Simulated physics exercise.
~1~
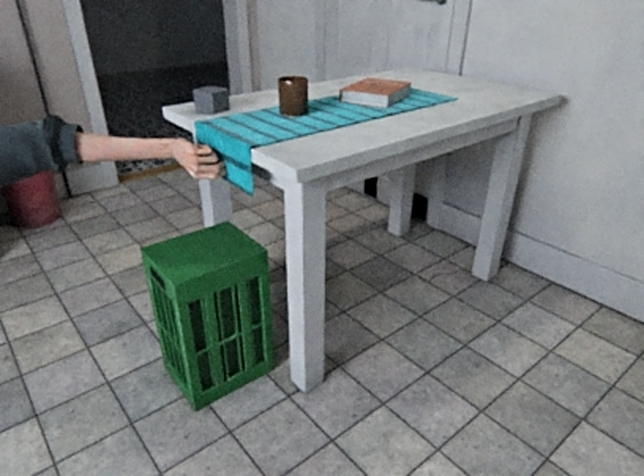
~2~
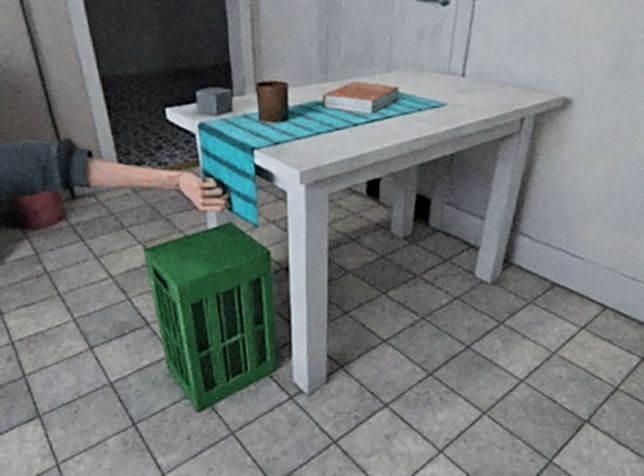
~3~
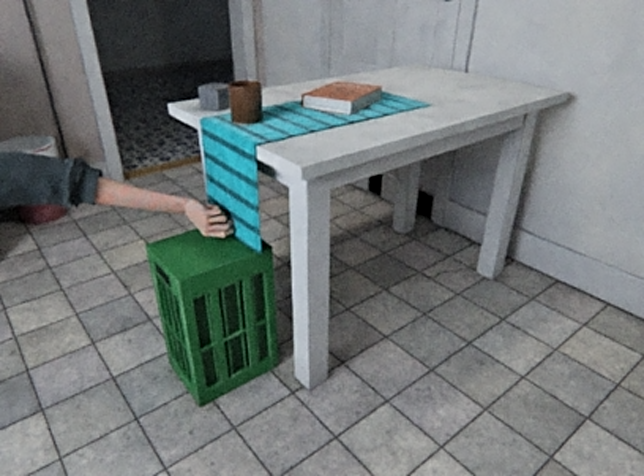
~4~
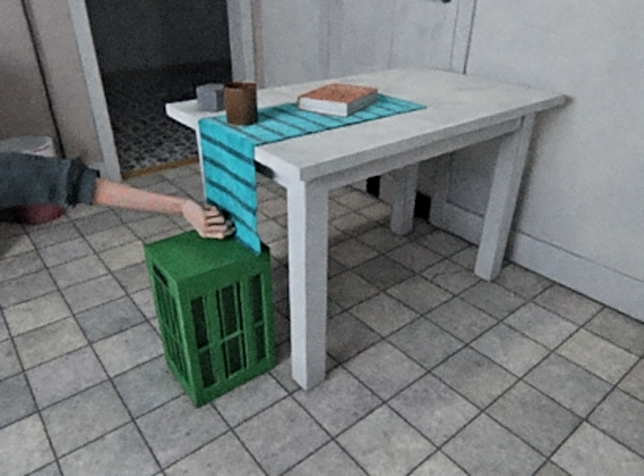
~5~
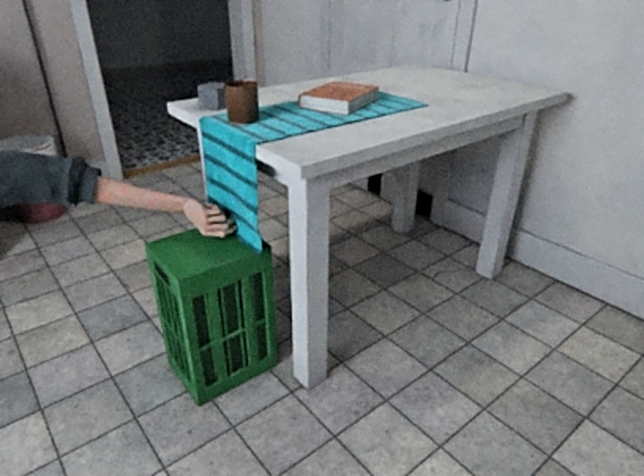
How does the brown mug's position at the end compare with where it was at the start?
The brown mug ends up farther left on the table than where it started, closer to the grey block. It is still standing on the towel.
